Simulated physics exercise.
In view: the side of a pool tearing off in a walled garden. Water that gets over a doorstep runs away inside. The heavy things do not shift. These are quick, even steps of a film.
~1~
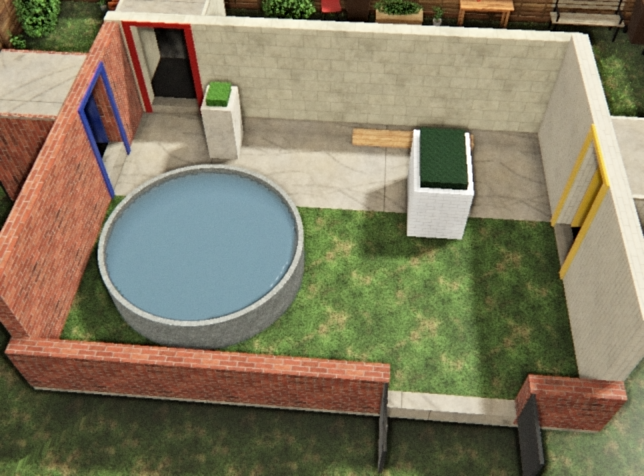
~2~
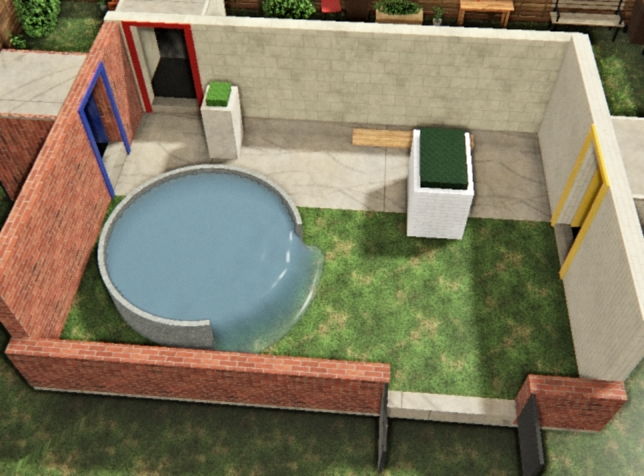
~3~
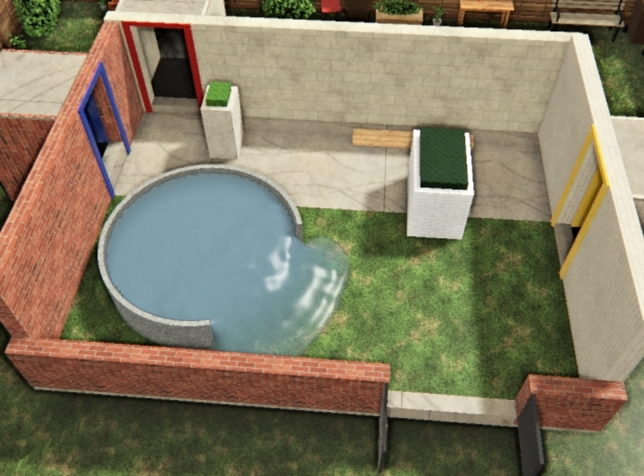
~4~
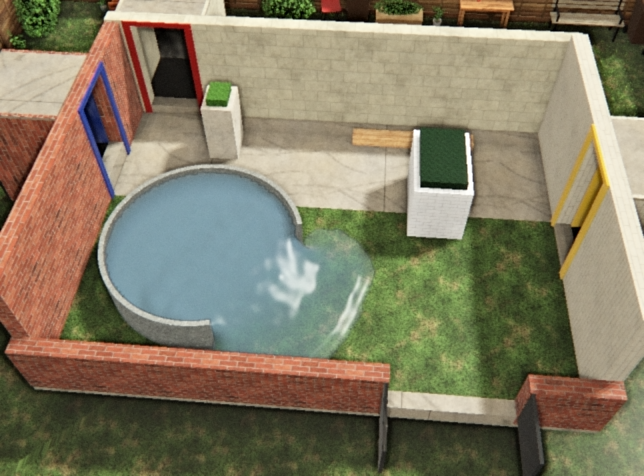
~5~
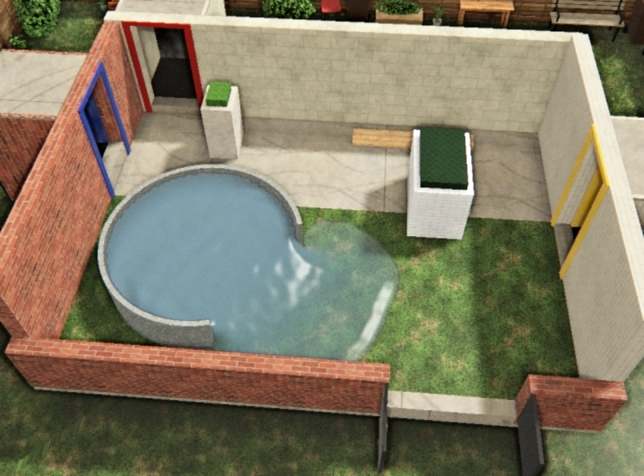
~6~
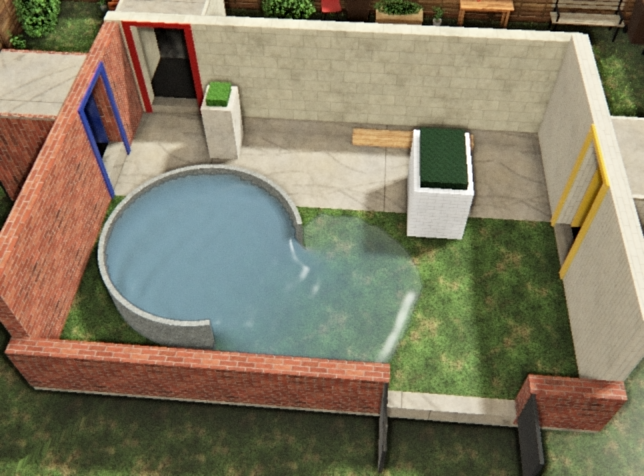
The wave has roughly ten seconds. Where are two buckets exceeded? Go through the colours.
One by one: The red door admits no more than that; the blue door admits no more than that; the yellow door lets in a lot.
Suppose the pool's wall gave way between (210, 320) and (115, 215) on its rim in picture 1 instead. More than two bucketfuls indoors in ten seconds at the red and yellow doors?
In short: Red door is over; yellow door holds.
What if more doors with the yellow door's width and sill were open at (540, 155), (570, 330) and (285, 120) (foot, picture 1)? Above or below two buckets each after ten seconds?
In that order: Passes that mark, takes more, lets less in.
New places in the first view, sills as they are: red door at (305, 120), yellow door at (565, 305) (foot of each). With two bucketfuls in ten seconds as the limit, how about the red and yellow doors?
The red one lets less in, the yellow one lets more in.
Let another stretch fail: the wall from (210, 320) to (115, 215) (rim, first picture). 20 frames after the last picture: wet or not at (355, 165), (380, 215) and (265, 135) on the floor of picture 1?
As listed: Not flooded, not flooded, covered.
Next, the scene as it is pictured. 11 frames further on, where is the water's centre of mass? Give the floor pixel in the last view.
At about (288, 297).
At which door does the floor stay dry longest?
Last comes the red-painted one.
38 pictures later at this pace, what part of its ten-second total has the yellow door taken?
Some 85 per cent.
A moment on, water covers 30 % of the floor; the red door not reached, the blue door not reached, the yellow door not reached.
Next, water covers 45 % of the floor; the red door not reached, the blue door not reached, the yellow door not reached.
Then, water covers 55 % of the floor; the red door not reached, the blue door not reached, the yellow door under two buckets in.
Later, water covers 80 % of the floor; the red door not reached, the blue door wet at the sill, nothing in, the yellow door over two buckets in.
In the end, water covers 95 % of the floor; the red door wet at the sill, nothing in, the blue door wet at the sill, nothing in, the yellow door far over two buckets in.
